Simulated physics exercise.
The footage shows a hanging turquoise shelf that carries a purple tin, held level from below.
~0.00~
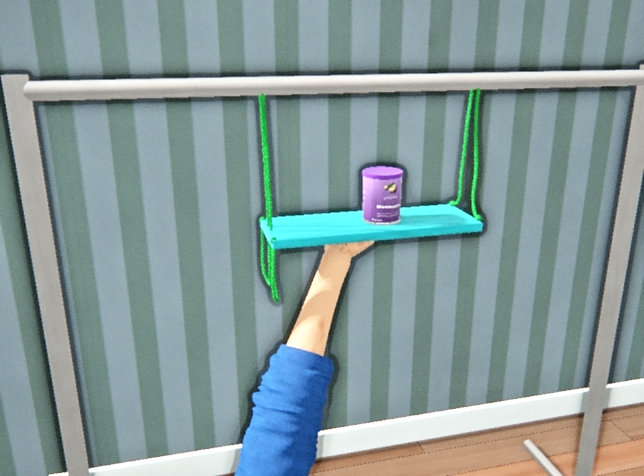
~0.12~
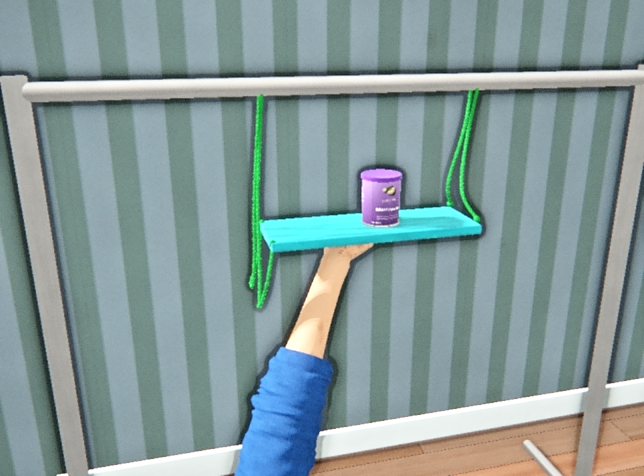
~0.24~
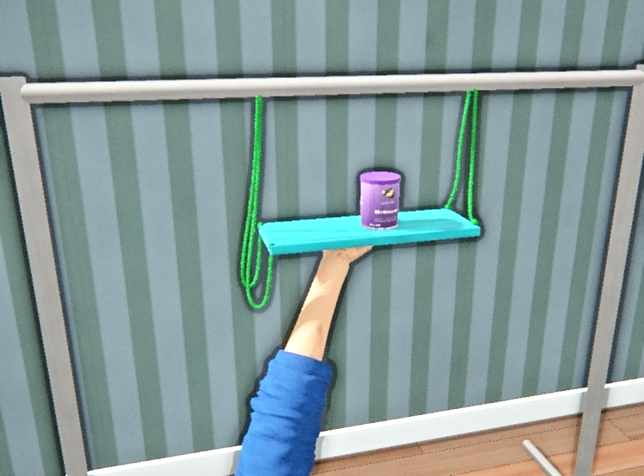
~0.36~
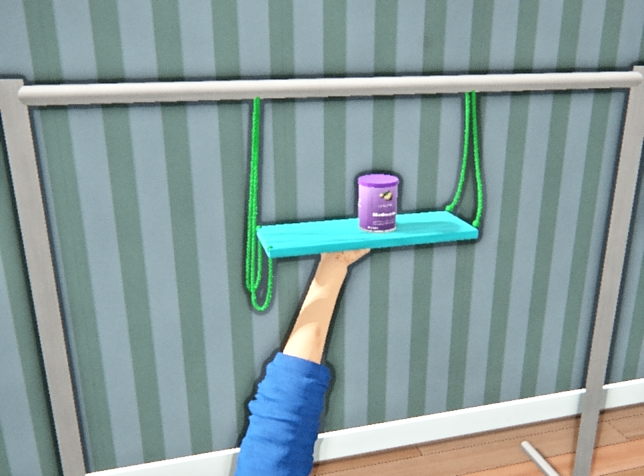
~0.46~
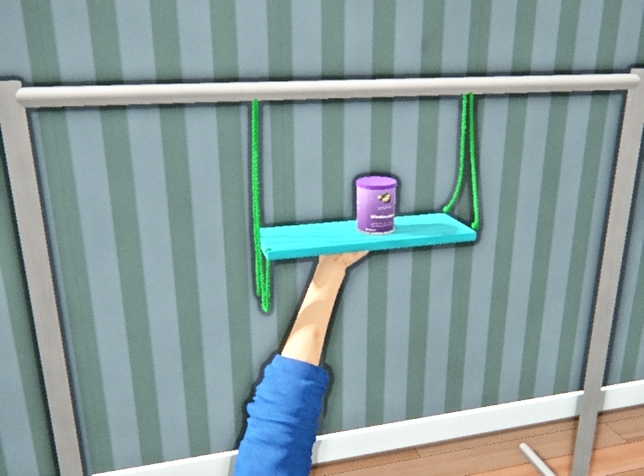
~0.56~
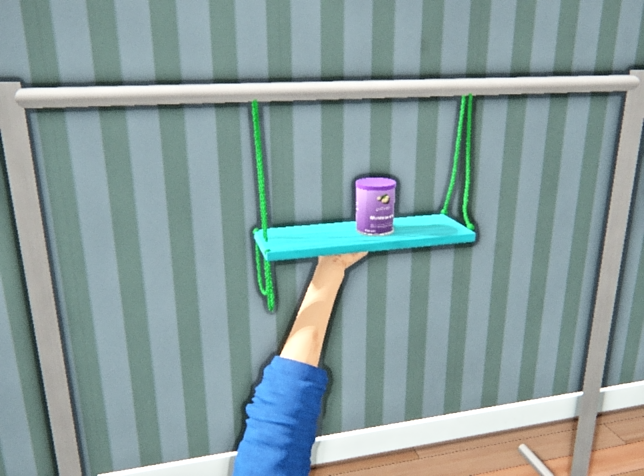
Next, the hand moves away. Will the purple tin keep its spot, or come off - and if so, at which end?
It's likely to fall away leftward, if you ask me.
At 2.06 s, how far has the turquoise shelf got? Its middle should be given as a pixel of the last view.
I'd put it at roughly (438, 273) in the last view.
Around 0.98 s, board tipped 36° down to the left; tin falling near (318, 358).
Around 1.50 s, board tipped 50° down to the left; tin on the floor.
Around 2.06 s, board tipped 37° down to the left; tin on the floor.
Finally, board tipped 38° down to the left; tin on the floor. The purple tin drops leftwards.
